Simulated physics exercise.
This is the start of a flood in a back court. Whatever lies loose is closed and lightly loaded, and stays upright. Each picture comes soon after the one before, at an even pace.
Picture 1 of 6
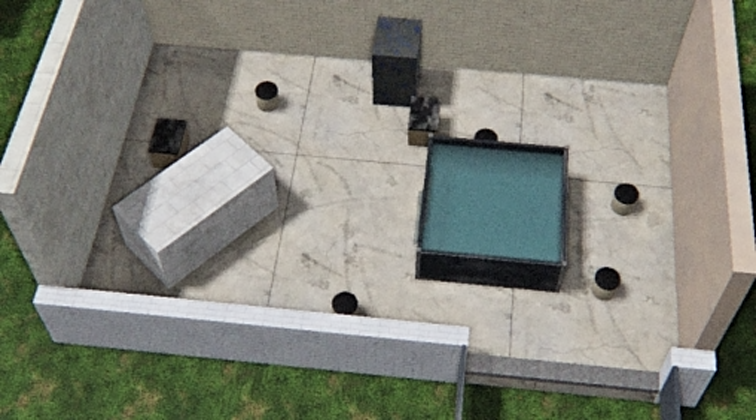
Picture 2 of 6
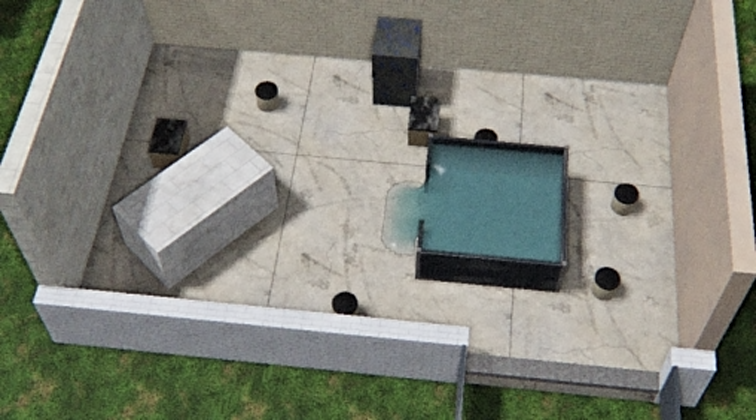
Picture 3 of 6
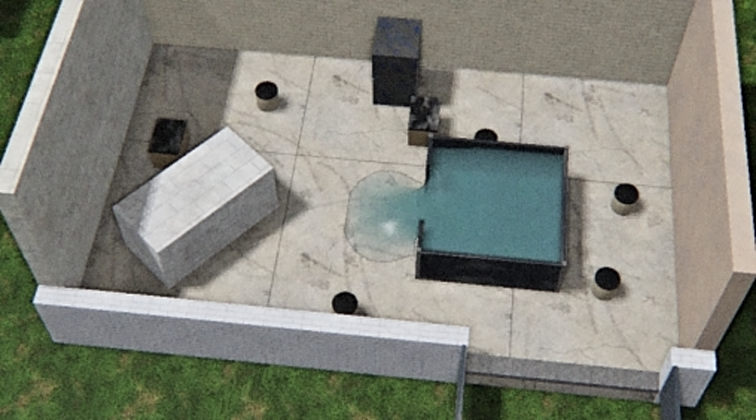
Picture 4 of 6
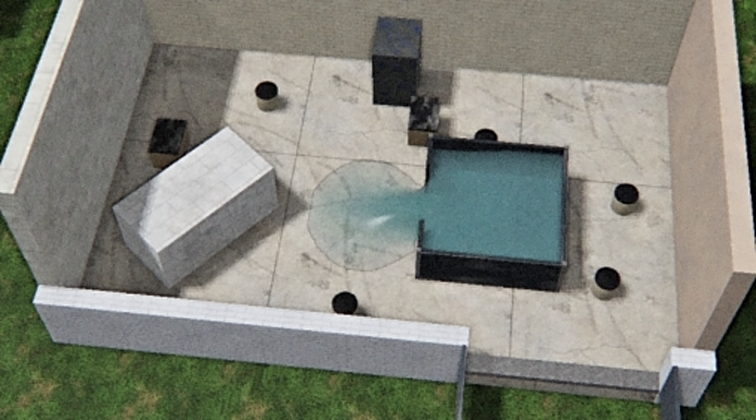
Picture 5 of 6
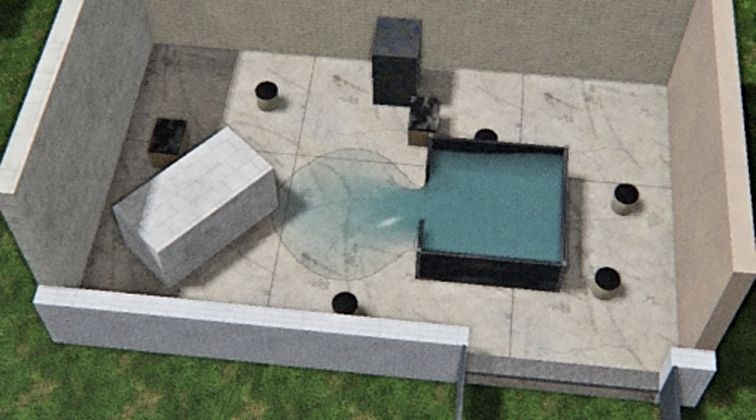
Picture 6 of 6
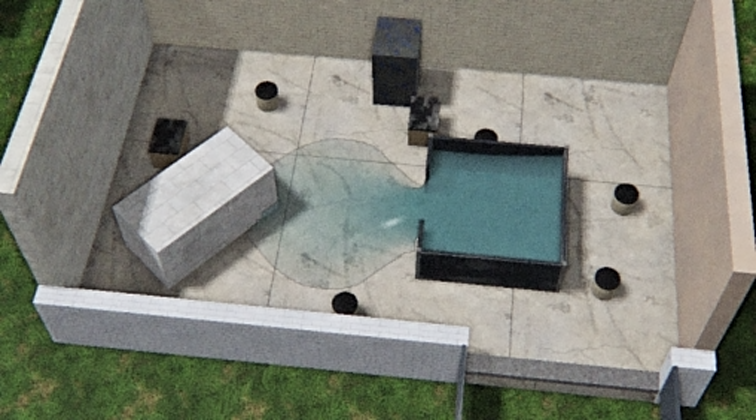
A walled court of pale, veined stone slabs edged by grass is seen from high above, in a fixed view. A black-sided square tank of blue-green water stands right of centre, with a large whitish block at left, a dark upright box at the back, and small dark-topped pots and boxes around. Water bursts through the tank's left side and spreads leftward in a widening, thin sheet, reaching the block, while the objects stay still.
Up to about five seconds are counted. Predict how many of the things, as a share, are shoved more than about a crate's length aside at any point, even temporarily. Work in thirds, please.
My answer: Not even a third.
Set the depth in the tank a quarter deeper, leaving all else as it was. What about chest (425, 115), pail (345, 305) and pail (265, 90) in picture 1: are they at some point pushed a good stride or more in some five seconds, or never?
The first stopped before it, the second reached the mark, the third reached the mark.
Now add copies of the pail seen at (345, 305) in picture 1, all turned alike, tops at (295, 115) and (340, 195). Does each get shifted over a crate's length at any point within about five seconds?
Going one by one, I'd say gets shoved clear for the first and gets shoved clear for the second.
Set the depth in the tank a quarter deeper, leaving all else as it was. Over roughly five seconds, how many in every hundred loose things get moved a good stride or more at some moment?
About 40 %.
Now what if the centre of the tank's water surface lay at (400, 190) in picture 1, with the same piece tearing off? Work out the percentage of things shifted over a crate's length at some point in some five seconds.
It works out at about 40 percent.
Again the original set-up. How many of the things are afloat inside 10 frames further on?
My count is 0.
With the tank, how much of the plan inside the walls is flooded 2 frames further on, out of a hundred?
Roughly 25 %.
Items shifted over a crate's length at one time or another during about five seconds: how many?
By my reckoning the answer is 2.
A moment on, 0 of 7 are well off their spots; 0 afloat.
Next, 1 of 7 are well off their spots; 0 afloat.
Later, 1 of 7 are well off their spots; 2 afloat.
In the end, 2 of 7 are well off their spots, and 2 have been at some point; 2 afloat.
